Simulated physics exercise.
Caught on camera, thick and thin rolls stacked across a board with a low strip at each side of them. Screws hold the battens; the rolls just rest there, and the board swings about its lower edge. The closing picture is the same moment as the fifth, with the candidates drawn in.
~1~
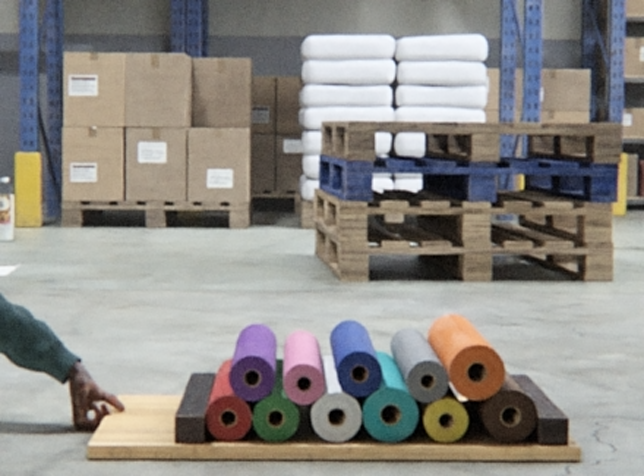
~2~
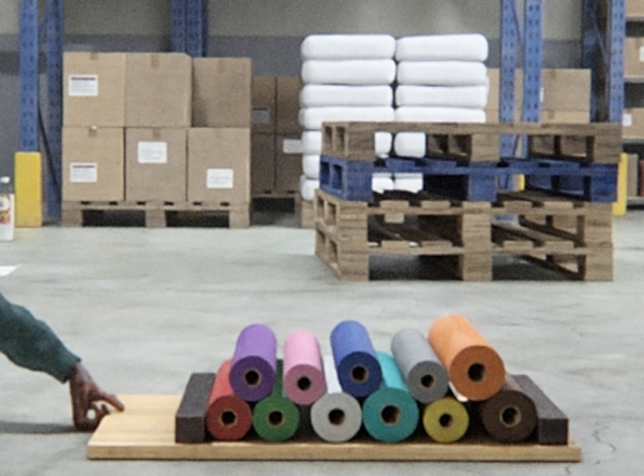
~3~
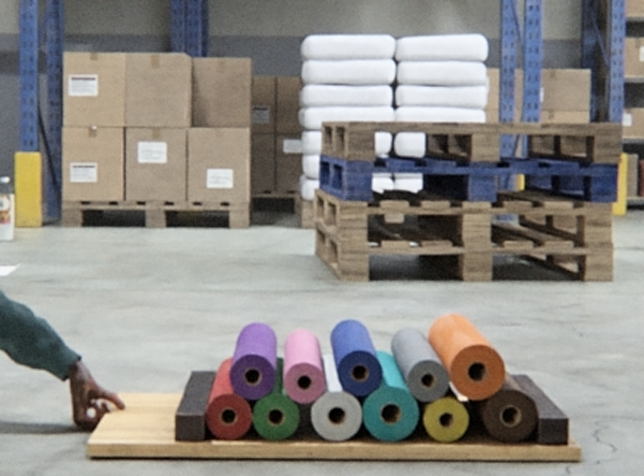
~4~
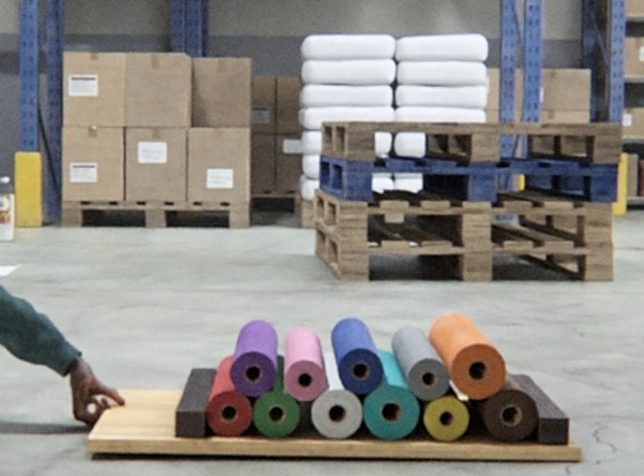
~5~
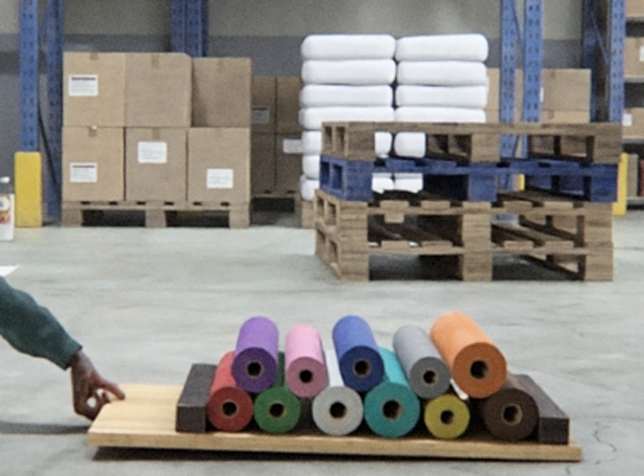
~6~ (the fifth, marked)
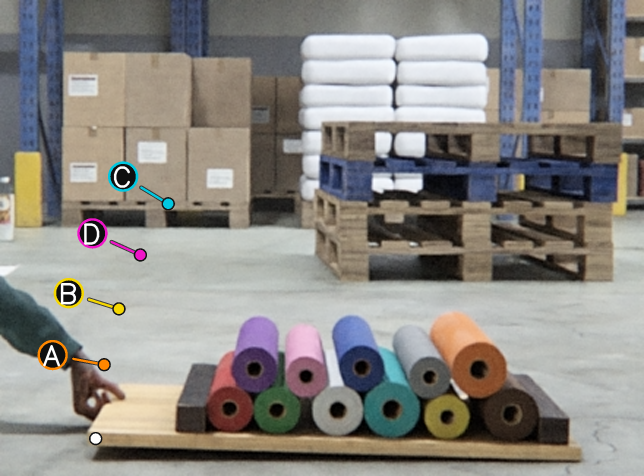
A hand in a dark green sleeve lifts the left end of a wooden board very slightly off a warehouse floor, seen from a fixed, low view. Purple, pink, blue, grey and orange rolls rest above red, green, white, turquoise, yellow and brown ones between dark strips, with boxes and pallets behind. The board tilts a little, its right end staying down, and the rolls rise with it.
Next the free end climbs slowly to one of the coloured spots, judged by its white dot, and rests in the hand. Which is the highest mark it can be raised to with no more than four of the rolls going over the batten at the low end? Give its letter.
C is the limit.
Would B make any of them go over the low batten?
At B: Yes.
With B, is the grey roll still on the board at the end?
The grey roll: Yes.
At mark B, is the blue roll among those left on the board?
The blue roll: Yes.
On the copy, A at (104, 364); B at (119, 309); C at (168, 204); D at (140, 255); the white dot at (95, 439).
On C. First, board at 18°.
Then, board at 31°.
Finally, board at 31°, two over the low batten (grey, orange).
By contrast, A one over the low batten (orange); B one over the low batten (orange); D two over the low batten (grey, orange).
